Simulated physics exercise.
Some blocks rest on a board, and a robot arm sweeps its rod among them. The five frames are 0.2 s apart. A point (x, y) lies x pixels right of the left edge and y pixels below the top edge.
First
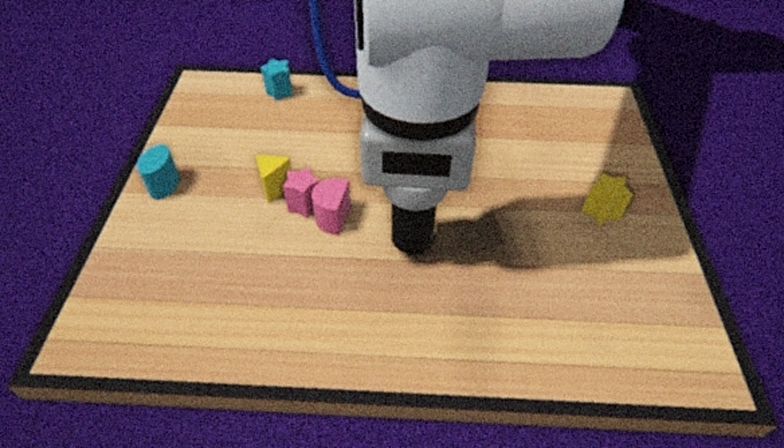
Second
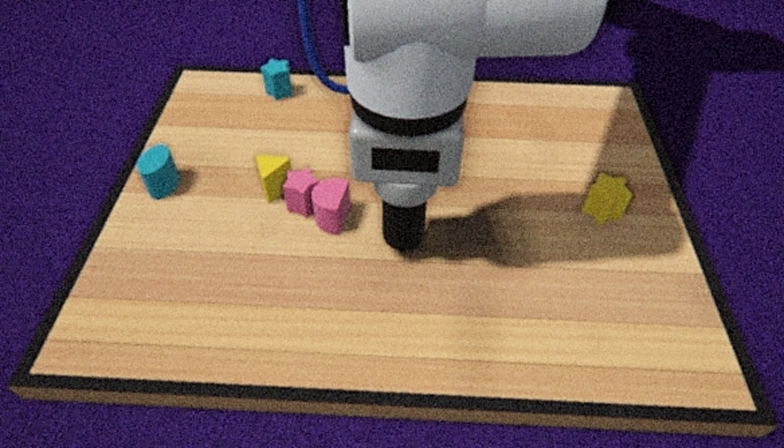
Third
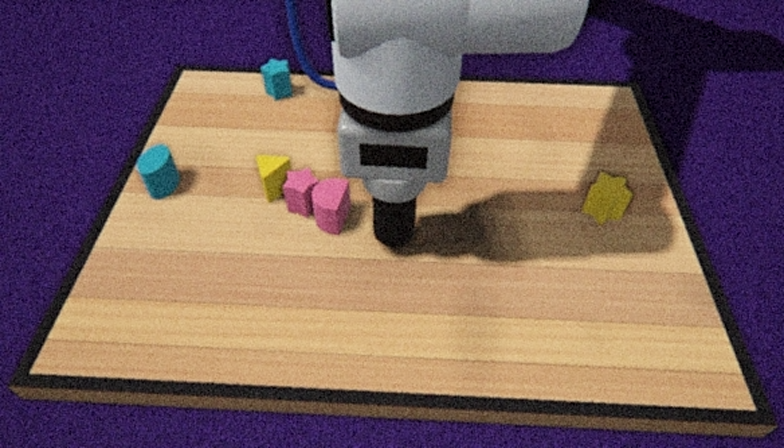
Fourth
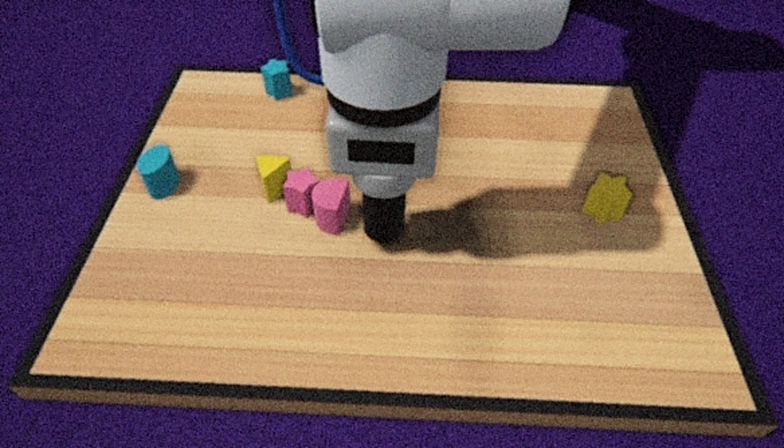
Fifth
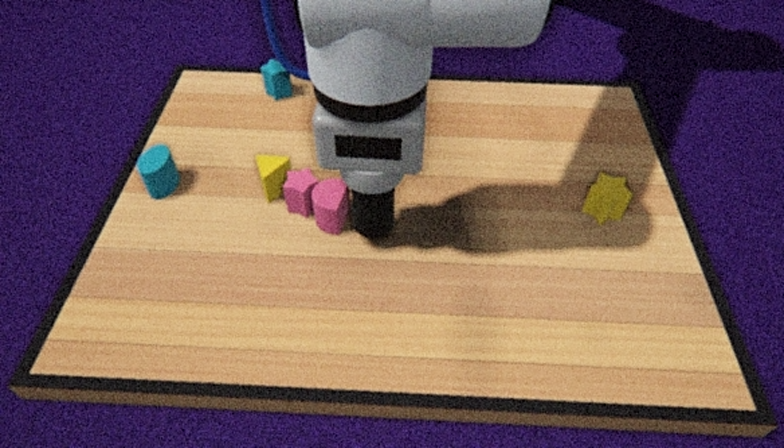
A robot arm sweeping its black rod slowly left across a wooden board toward a still cluster of pink and yellow blocks.
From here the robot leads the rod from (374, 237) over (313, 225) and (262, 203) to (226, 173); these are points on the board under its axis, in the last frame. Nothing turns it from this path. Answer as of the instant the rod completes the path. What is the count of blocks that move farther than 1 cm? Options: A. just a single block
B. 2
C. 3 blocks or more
I'll go with C - 3 blocks or more.
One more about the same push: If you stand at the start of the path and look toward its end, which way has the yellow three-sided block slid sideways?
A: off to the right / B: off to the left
Correct choice: A.
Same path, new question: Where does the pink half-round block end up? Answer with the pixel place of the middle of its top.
It will end up at (228, 126).
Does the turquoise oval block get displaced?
No, I don't think so.
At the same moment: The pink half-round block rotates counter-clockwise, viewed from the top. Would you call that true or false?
It is false.
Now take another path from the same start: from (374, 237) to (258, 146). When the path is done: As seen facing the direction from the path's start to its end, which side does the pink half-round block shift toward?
That block drifts left.
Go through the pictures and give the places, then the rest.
In the first picture, rod's lower end (412, 238); turquoise oval block (153, 158); yellow three-sided block (270, 163); pink star-shaped block (300, 179); pink half-round block (330, 192).
In the second picture, rod (403, 235); blocks still.
In the third picture, rod (394, 231); blocks still.
In the fourth picture, rod (384, 227); blocks still.
In the fifth picture, rod (374, 223); turquoise oval block (153, 158); yellow three-sided block (270, 163); pink star-shaped block (300, 179); pink half-round block (330, 192).
What follows on the original path. One third of the way, rod (310, 211); yellow three-sided block (258, 152), turned 10° anticlockwise; pink star-shaped block (280, 160), turned 20° clockwise; pink half-round block (292, 178), turned 50° clockwise.
Two thirds of the way, rod (258, 189); yellow three-sided block (235, 124); pink star-shaped block (250, 134), turned 40° clockwise; pink half-round block (250, 154), turned 70° clockwise.
At the end, rod (222, 159); turquoise oval block still; yellow three-sided block (230, 96), turned 25° clockwise; pink star-shaped block (238, 109), turned 60° clockwise; pink half-round block (228, 126), turned 90° clockwise.
